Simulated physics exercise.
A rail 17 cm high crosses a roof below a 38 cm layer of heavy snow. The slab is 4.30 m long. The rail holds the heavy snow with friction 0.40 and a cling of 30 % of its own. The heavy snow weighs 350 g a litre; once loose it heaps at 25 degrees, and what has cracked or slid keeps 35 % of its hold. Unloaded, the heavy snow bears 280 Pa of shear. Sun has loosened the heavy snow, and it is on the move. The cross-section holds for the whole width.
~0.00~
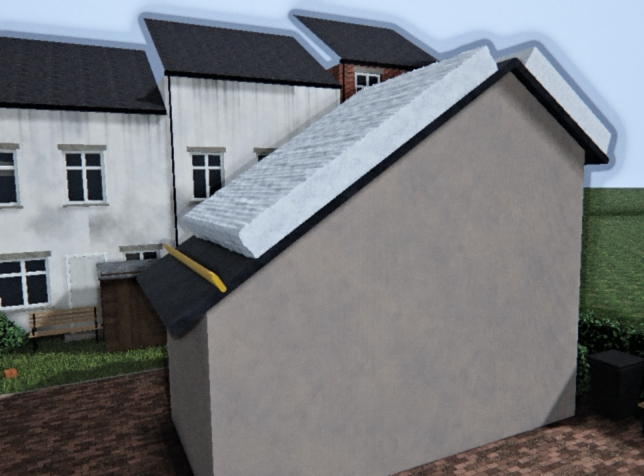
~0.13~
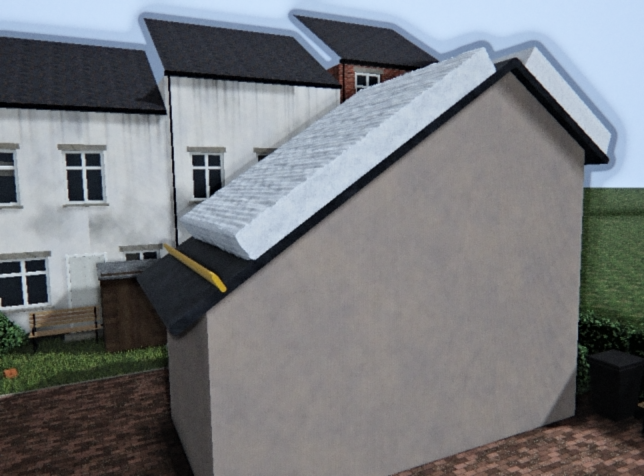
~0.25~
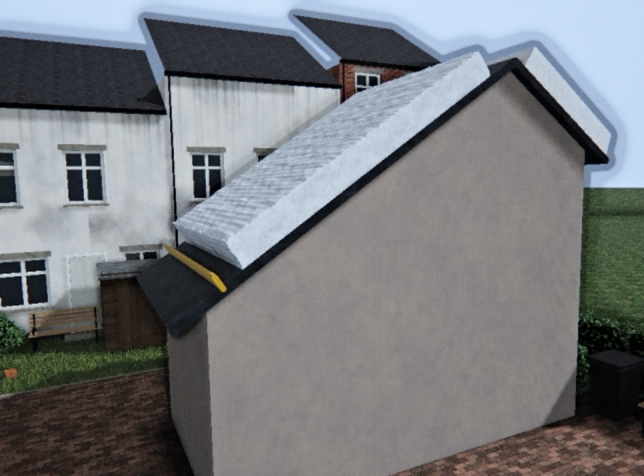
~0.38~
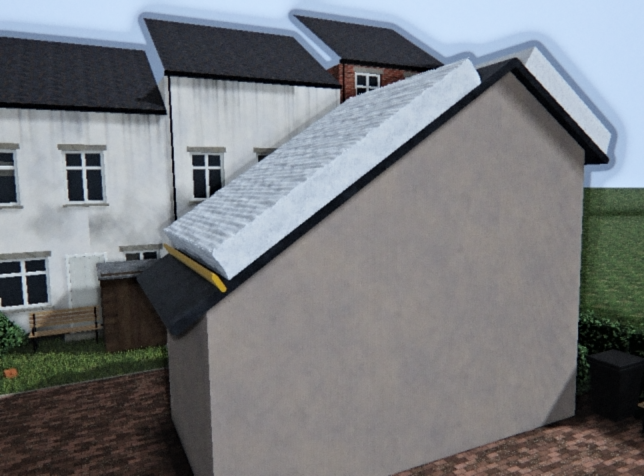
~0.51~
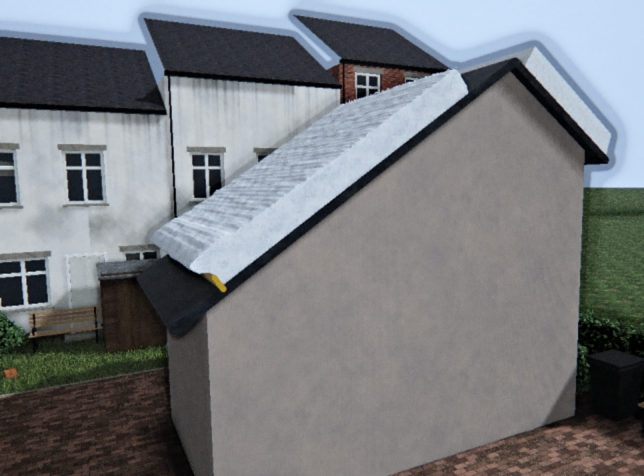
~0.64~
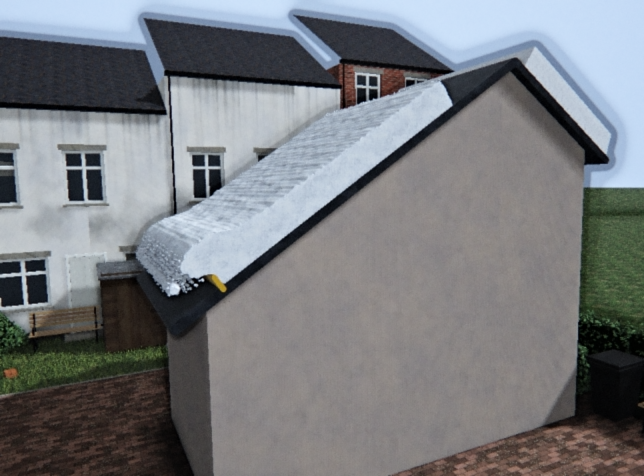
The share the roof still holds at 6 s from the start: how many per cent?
About 11 %.
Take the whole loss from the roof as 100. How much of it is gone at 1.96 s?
Some 90 per cent.
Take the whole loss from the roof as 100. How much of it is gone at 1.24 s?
About 40 %.
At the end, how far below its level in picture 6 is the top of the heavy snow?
Some 2.0 m.
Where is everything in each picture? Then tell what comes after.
In the first picture, front end of the heavy snow at (239, 236).
In the second picture, front end of the heavy snow at (236, 238), its middle shifted 4.7 cm.
In the third picture, front end of the heavy snow at (227, 245), its middle shifted 16 cm.
In the fourth picture, front end of the heavy snow at (213, 256), its middle shifted 36 cm.
In the fifth picture, front end of the heavy snow at (192, 264), its middle shifted 61 cm, 5 % of it past the rail, in one piece.
In the sixth picture, front end of the heavy snow at (169, 296), its middle shifted 90 cm, 11 % of it past the rail, cracking.
By 1.24 s, 63 % of the snow is on the roof.
By 1.96 s, 19 % of the snow is on the roof.
By 2.68 s, 12 % of the snow is on the roof.
By 3.40 s, 11 % of the snow is on the roof.
By 6.00 s, at the end, 11 % of the snow is on the roof.
